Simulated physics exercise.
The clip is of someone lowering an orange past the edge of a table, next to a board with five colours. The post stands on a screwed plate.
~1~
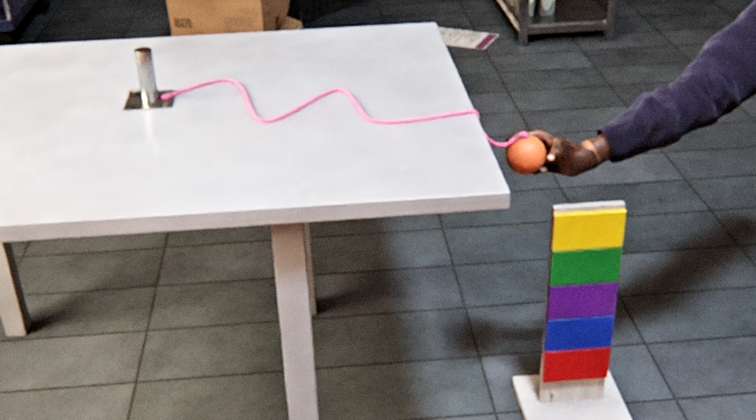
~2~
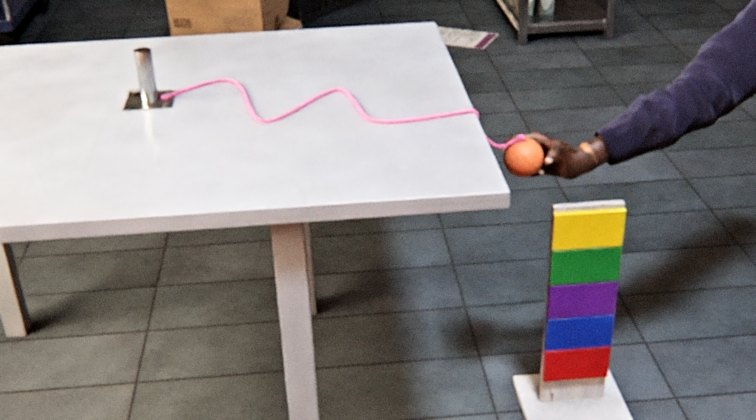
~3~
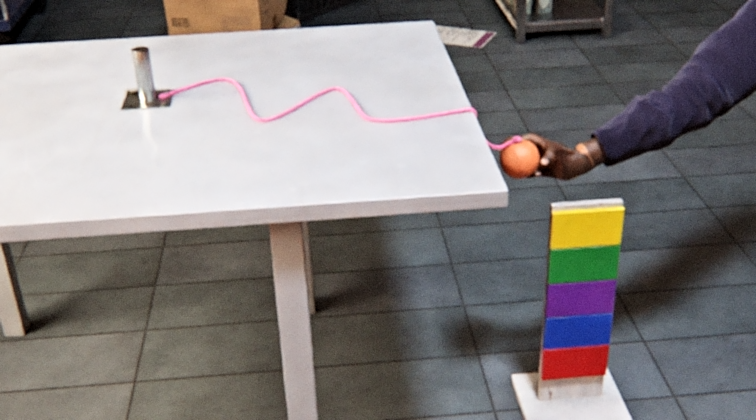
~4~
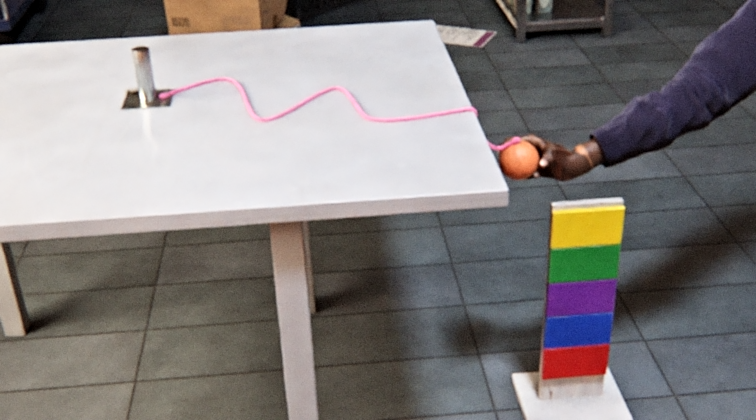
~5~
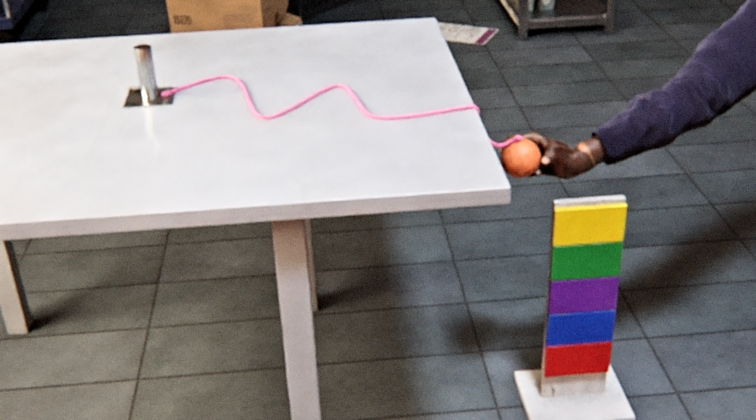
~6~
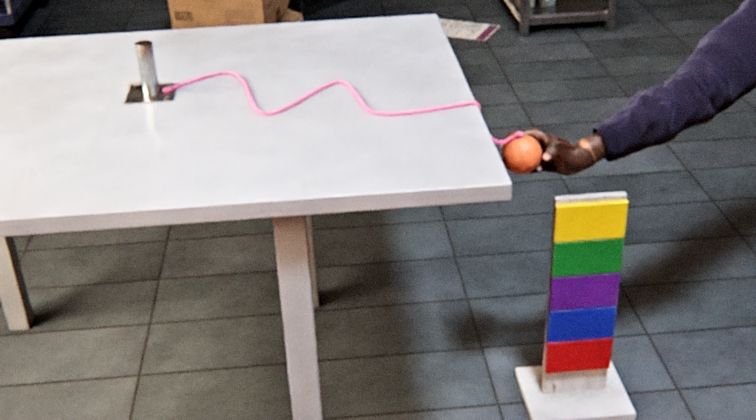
The clip opens on a wavy pink shoelace lying across a white table, running from a metal post to an orange ball held by a hand just past the right edge, beside a strip of coloured blocks. The hand keeps hold of the ball throughout, and apart from slight shifts in the view, almost nothing moves.
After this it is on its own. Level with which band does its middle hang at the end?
Its centre hangs level with the blue band.
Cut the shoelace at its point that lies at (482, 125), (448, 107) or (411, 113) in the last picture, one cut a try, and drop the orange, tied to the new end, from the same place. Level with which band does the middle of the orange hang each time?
It would be purple; green; yellow.
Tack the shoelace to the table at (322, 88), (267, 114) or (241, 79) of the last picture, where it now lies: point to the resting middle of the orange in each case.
Try by try, around (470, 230), (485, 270) and (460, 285).
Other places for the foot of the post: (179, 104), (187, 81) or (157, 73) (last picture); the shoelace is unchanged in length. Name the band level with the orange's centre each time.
It would be red; red; blue.
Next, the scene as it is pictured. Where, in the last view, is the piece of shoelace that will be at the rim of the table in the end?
At (343, 83), roughly.
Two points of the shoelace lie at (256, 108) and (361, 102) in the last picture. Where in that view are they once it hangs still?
The first at (342, 89), the second at (468, 139).
Soon after, orange near (506, 333); level with blue.
Then, orange near (432, 299); level with blue.
Further on, orange near (487, 318); level with blue.
At rest, orange near (459, 318); level with blue. Its middle rests at the blue band.
